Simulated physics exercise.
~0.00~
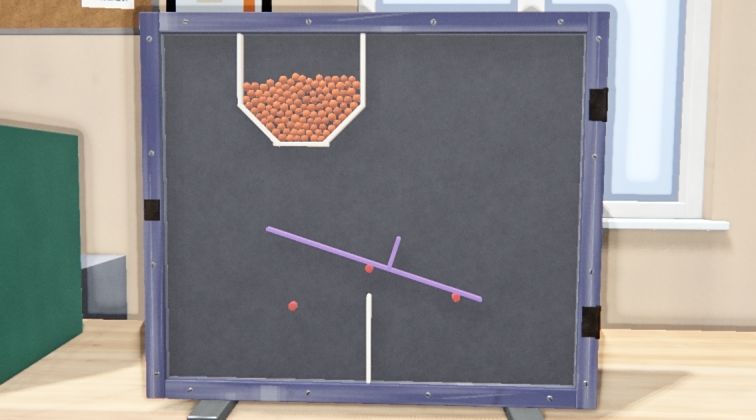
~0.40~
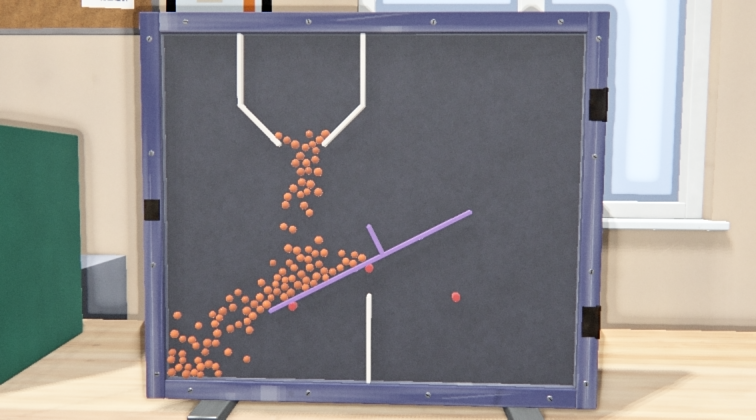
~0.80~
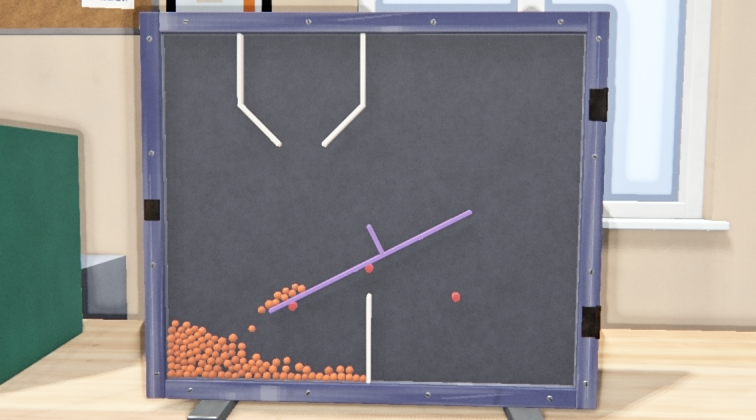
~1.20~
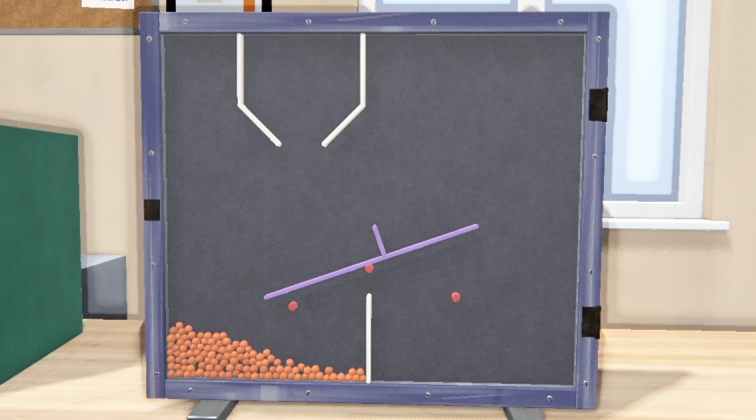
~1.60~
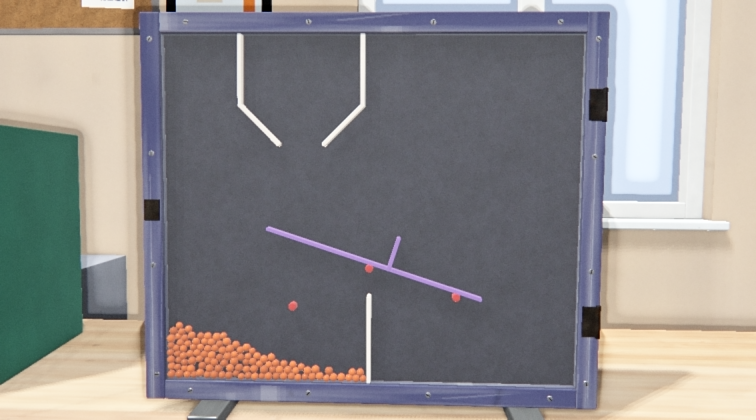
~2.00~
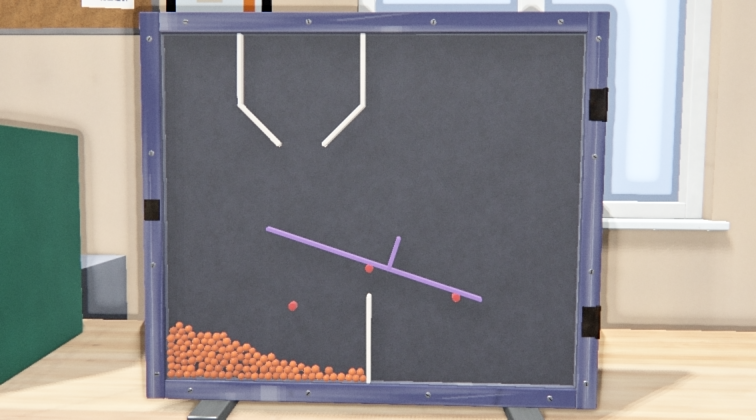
Orange beads poured from the hopper onto the left side of a purple tray, which tipped down to the left and spilled them all into the left bin before rocking back to the right, ending empty above the empty right bin.
